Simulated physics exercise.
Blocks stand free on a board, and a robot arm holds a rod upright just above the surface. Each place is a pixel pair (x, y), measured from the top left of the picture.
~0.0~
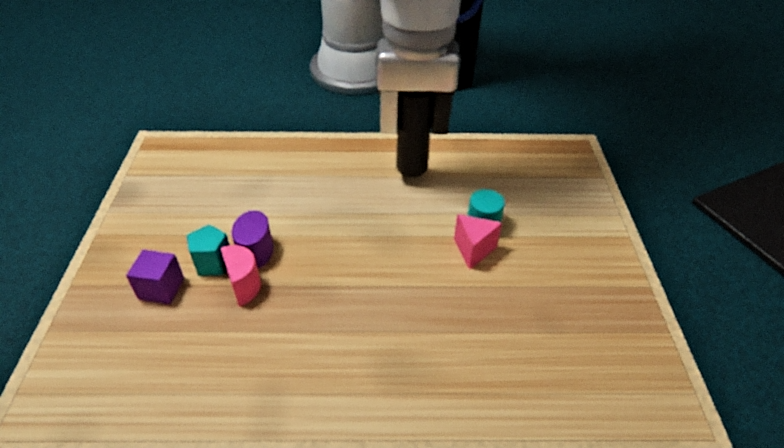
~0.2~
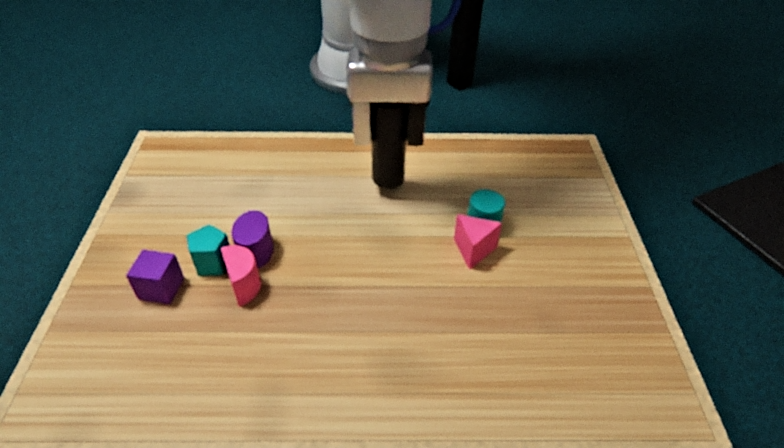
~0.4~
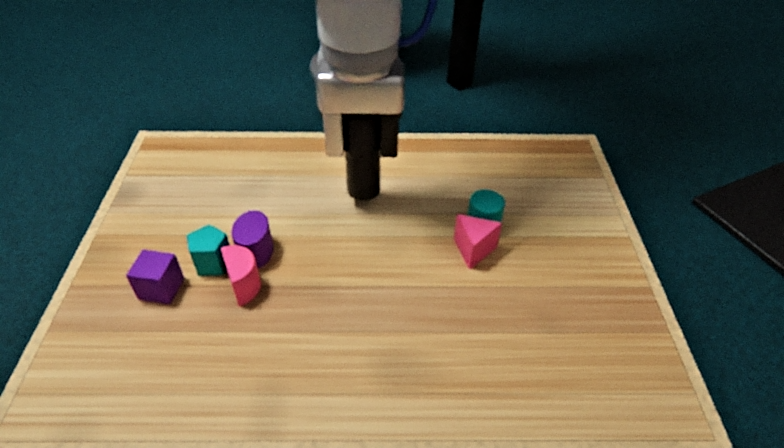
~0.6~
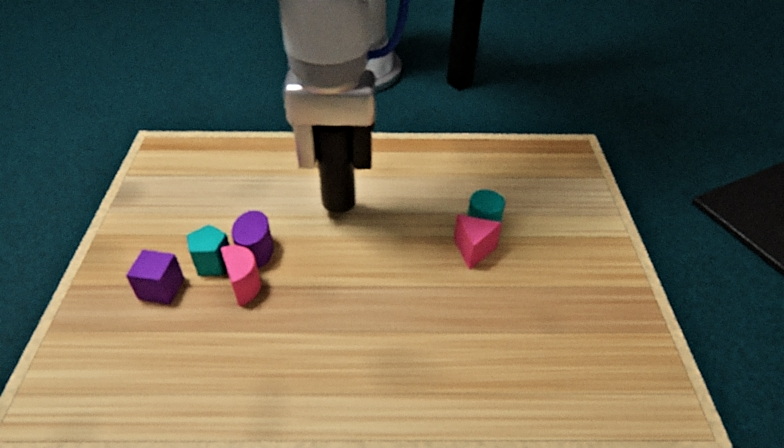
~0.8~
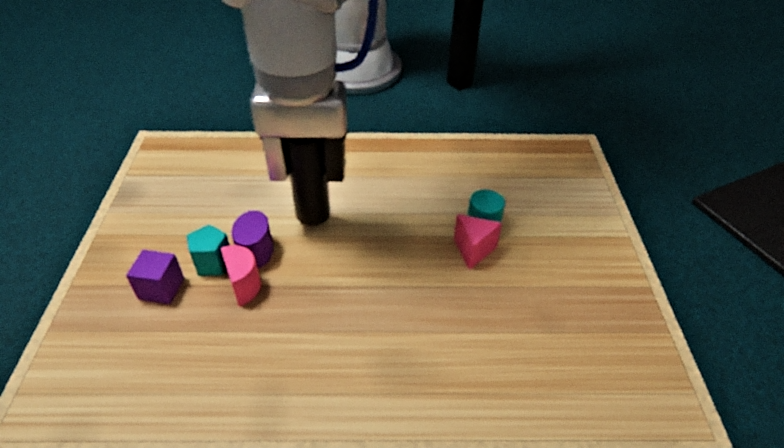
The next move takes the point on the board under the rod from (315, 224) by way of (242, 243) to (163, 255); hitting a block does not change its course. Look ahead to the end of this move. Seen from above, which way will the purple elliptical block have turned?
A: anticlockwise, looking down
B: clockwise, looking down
Option A.
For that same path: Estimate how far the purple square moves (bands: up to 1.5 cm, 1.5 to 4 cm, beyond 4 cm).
The block winds up 1.5 to 4 cm from where it is now.
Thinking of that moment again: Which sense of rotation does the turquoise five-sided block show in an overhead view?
Clockwise rotation.
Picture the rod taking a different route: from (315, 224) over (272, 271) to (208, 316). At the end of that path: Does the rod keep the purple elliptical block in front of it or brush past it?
Prediction: Slipped aside.
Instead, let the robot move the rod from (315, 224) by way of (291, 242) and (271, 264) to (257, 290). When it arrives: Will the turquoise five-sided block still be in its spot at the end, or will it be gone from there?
It's moved.
What follows on the original path. One third of the way, rod at (265, 228); turquoise five-sided block at (192, 243), turned 20° clockwise; pink D-shaped block at (234, 269), turned 15° anticlockwise; purple elliptical block at (232, 235), turned 20° anticlockwise.
Two thirds of the way, rod at (212, 236); purple square at (115, 275), turned 40° anticlockwise; turquoise five-sided block at (157, 261), turned 90° clockwise; pink D-shaped block at (233, 273), turned 20° anticlockwise; purple elliptical block at (203, 250), turned 90° anticlockwise.
At the end, rod at (159, 244); purple square at (114, 275), turned 40° anticlockwise; turquoise five-sided block at (156, 262), turned 90° clockwise; pink D-shaped block at (233, 273), turned 20° anticlockwise; purple elliptical block at (202, 250), turned 90° anticlockwise.
